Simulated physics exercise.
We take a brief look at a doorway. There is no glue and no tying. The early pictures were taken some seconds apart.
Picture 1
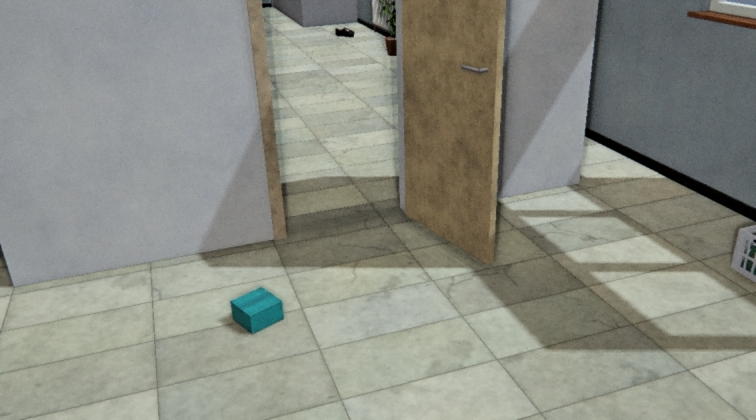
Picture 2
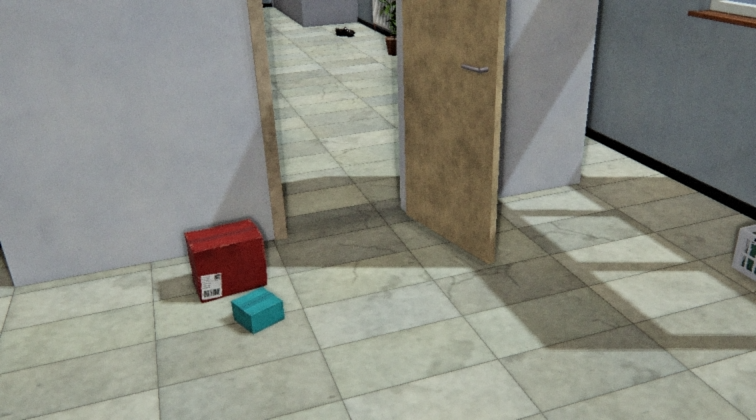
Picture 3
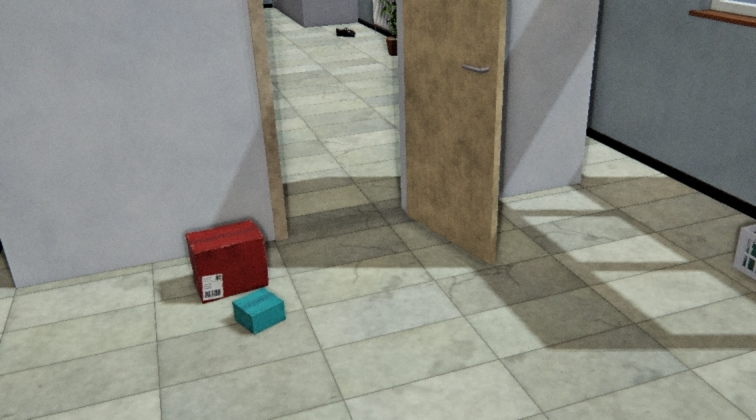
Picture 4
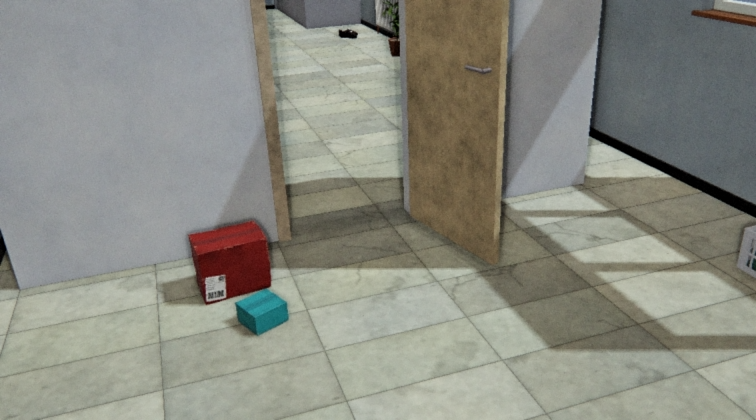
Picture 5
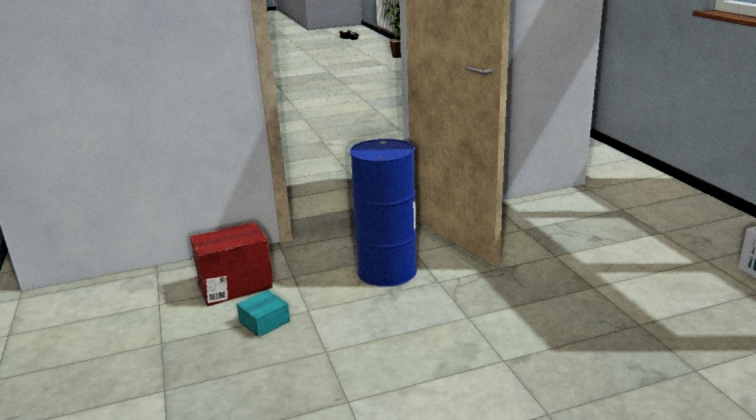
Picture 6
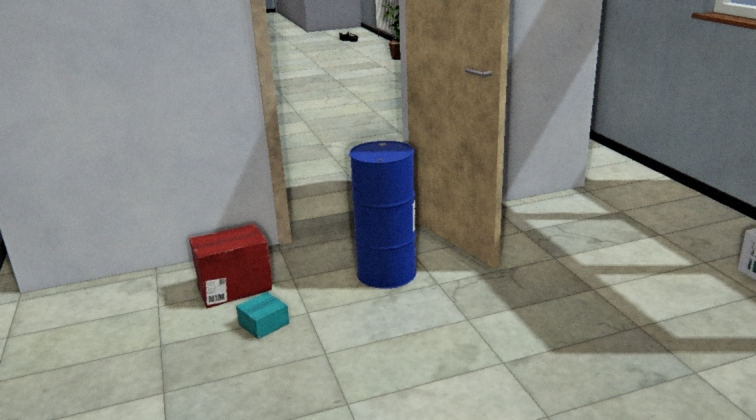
A red box appeared on the floor behind a small turquoise parcel, and later a blue drum showed up in front of the wide-open door, while everything already there stayed practically still.
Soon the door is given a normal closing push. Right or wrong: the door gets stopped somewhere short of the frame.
Right, it gets stopped before closing.
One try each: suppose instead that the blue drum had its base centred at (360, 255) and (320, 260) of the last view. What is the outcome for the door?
On the first go it doesn't make it all the way, and on the second it doesn't make it all the way.
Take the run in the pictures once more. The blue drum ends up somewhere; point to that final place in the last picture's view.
Near pixel (378, 215).
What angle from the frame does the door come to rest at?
The door ends up some 70° open.
Then, 0.40 s after the last picture, door 95° open.
Then, 0.60 s after the last picture, door 85° open.
Then, 0.80 s after the last picture, door 74° open.
Then, 1.00 s after the last picture, door 69° open; blue drum slid a little near (379, 215).
At rest, door 69° open; all 3 in place. Seen from the same camera at the end, blue drum near (378, 215).
